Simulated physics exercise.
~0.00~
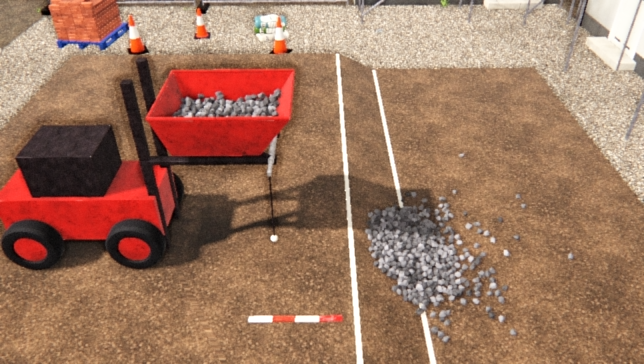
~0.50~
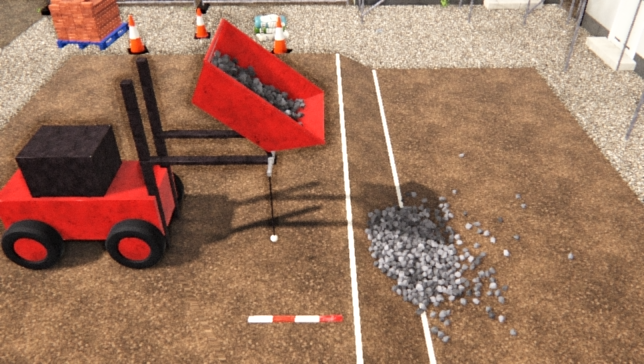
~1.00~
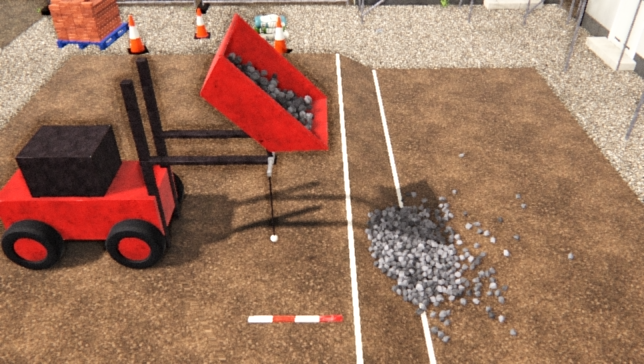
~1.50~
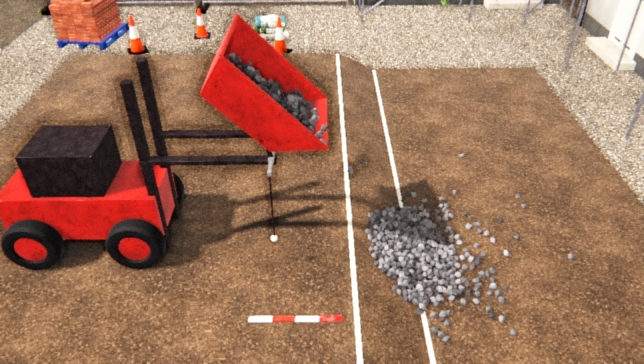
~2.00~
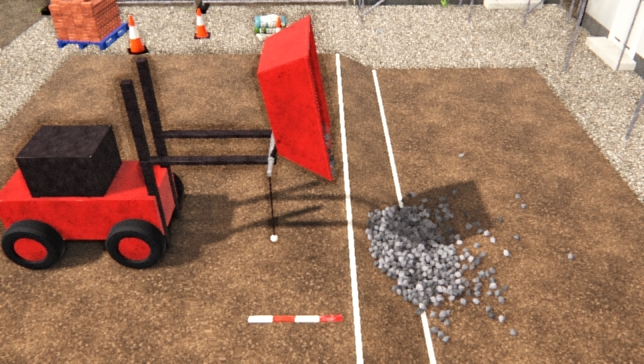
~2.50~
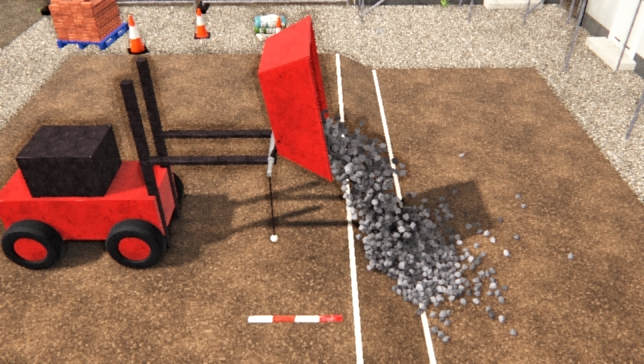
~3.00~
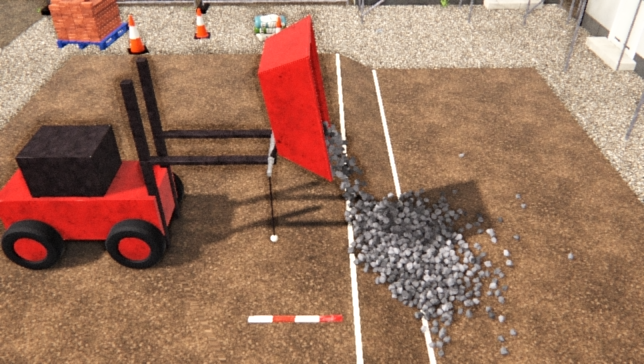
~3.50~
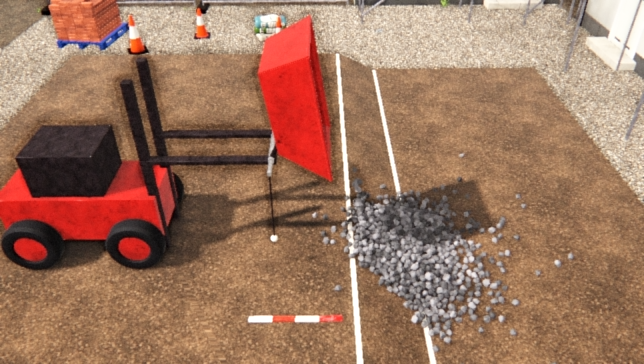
A red skip on a small forklift tipped partway to the right and paused with its grey stones still inside, then tipped much steeper and poured them onto the earlier pile, leaving a wider heap spread across both white lines.
